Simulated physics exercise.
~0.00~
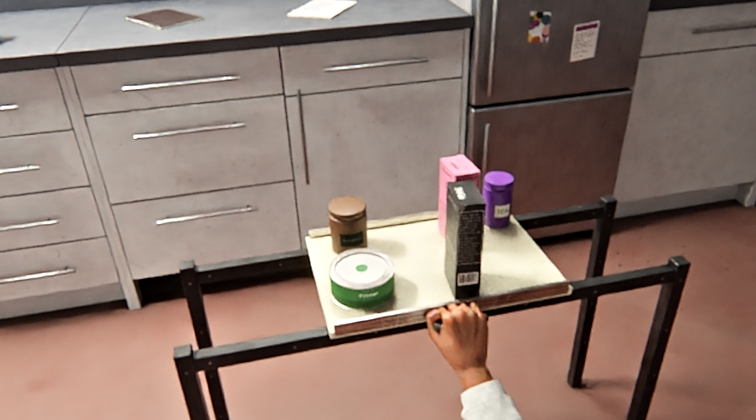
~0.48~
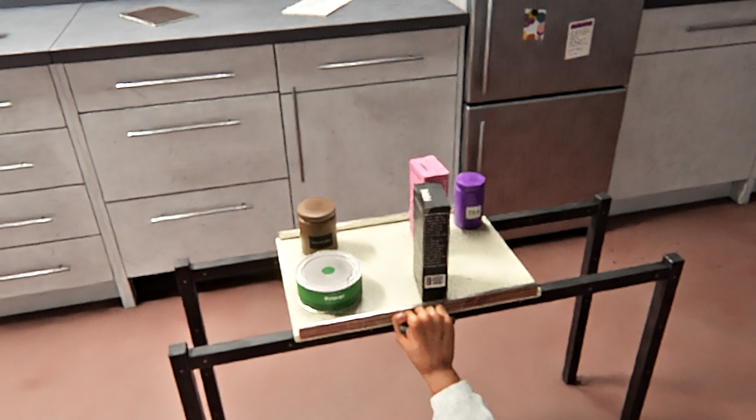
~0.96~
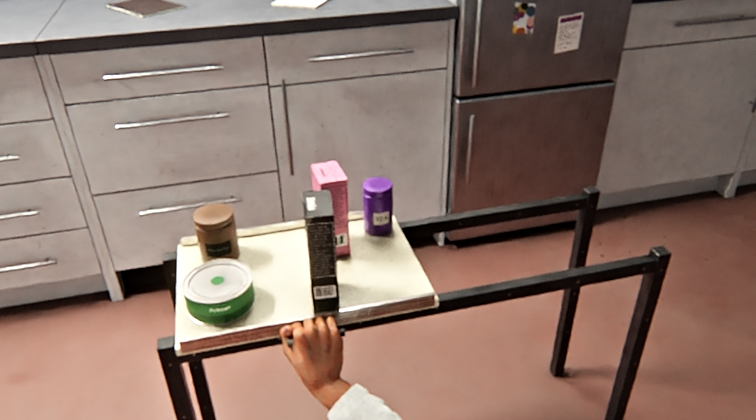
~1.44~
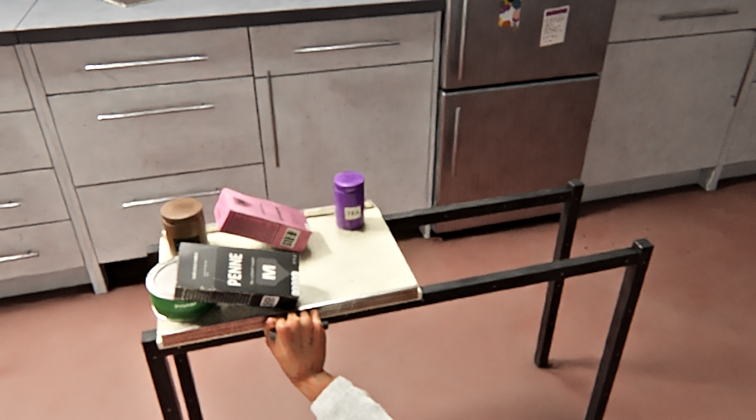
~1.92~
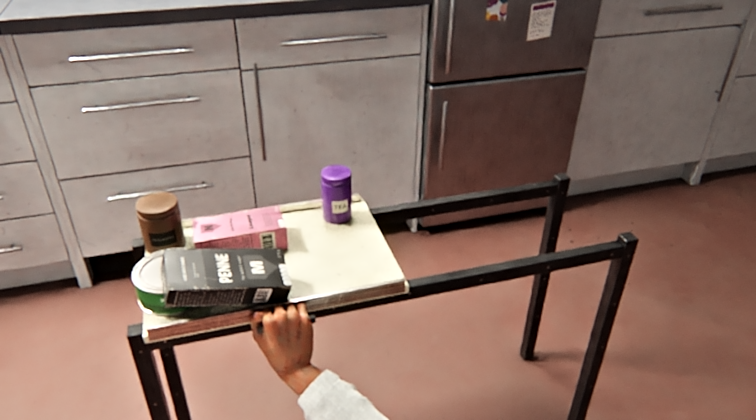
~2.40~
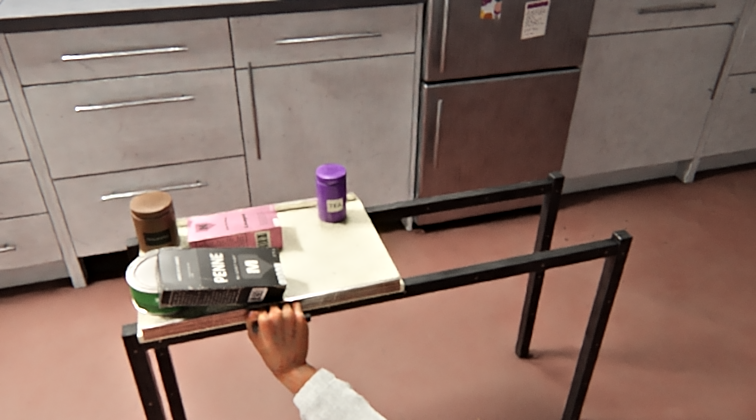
A hand gripped the front edge of a tray holding two cartons, two jars and a green tub and slid it left along black rails until it stopped, toppling the pink and black cartons leftward while the jars and tub stayed upright.
